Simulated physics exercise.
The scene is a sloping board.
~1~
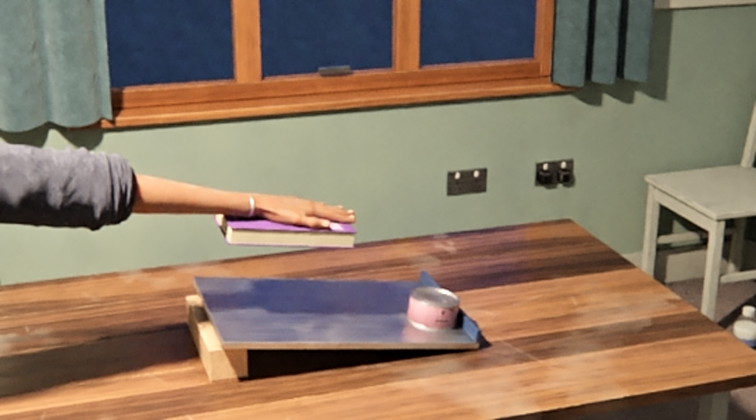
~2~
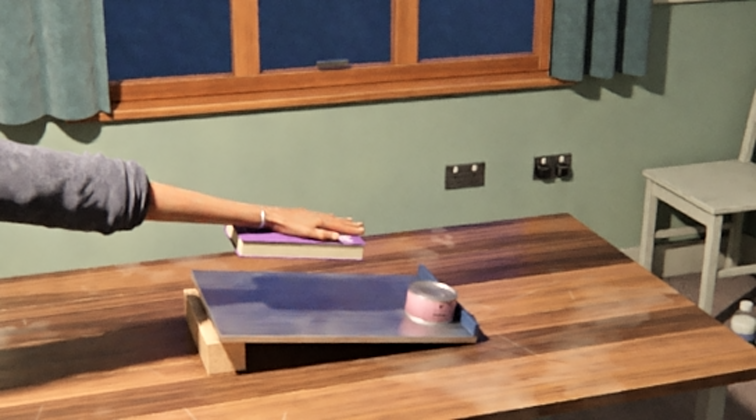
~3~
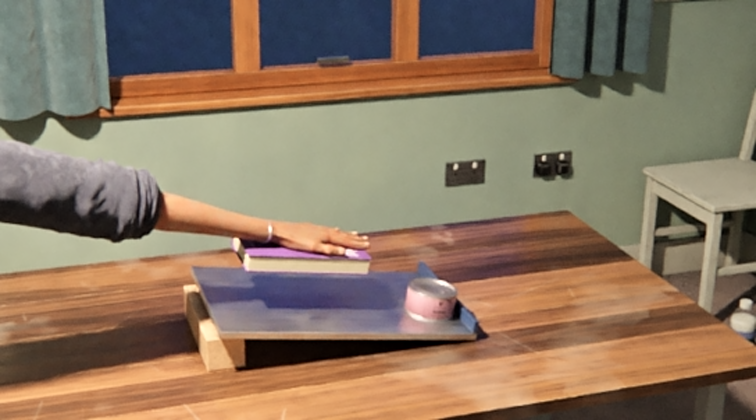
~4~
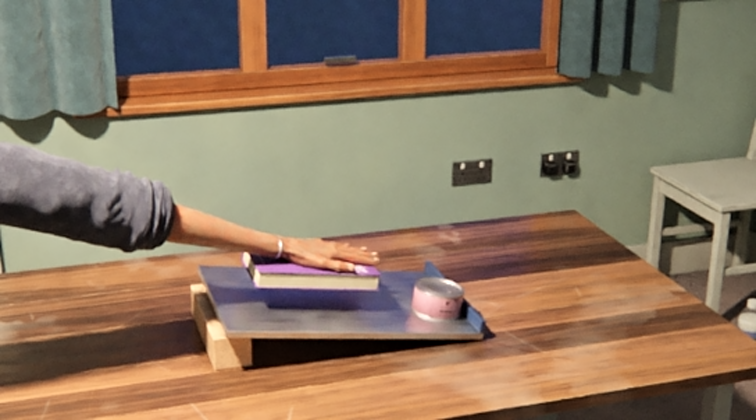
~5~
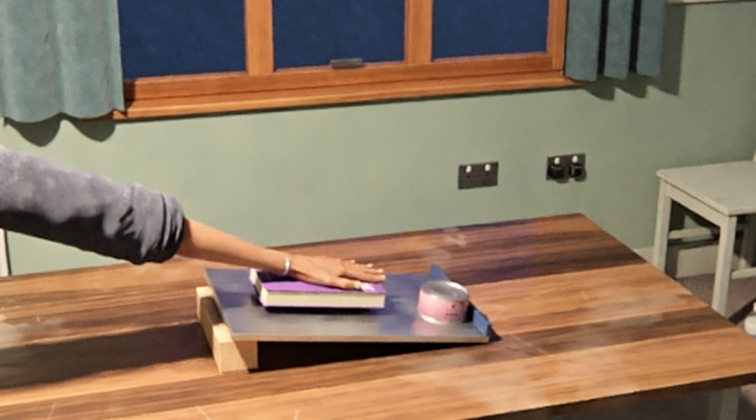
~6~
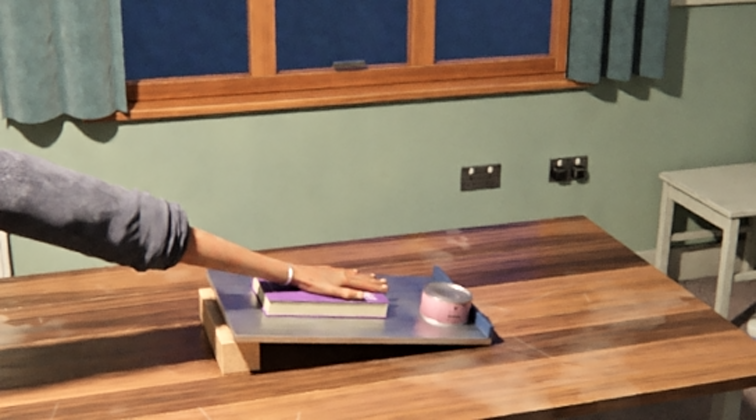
A dark, gently sloping board, propped on a wooden block, sits on a striped wooden table, viewed from slightly above in a green-walled room with a window and blue-green curtains. A pink tub rests near the board's lower right end, and a pale chair stands at far right. A grey-sleeved arm from the left lowers a purple book onto the board, hand staying on top, as the view shifts slightly.
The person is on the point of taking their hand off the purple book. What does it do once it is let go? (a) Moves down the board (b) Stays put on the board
b, stays put on the board.
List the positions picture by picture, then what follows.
Still above its spot; purple book (285, 226); pink tub (434, 309), in the first frame.
Still above its spot; purple book (294, 237); pink tub (431, 303), in the second frame.
Still above its spot; purple book (301, 252); pink tub (431, 300), in the third frame.
Still above its spot; purple book (310, 267); pink tub (438, 299), in the fourth frame.
Still above its spot; purple book (317, 285); pink tub (444, 302), in the fifth frame.
Set down, still held; purple book (319, 295); pink tub (446, 304), in the sixth frame.
Then, 0.30 s later than the last frame, all is still.
Then, 0.70 s later than the last frame, purple book resting near (319, 295).
When it is over, both as before. End places, in pixels of the last picture, purple book near (319, 295). The purple book keeps its place.
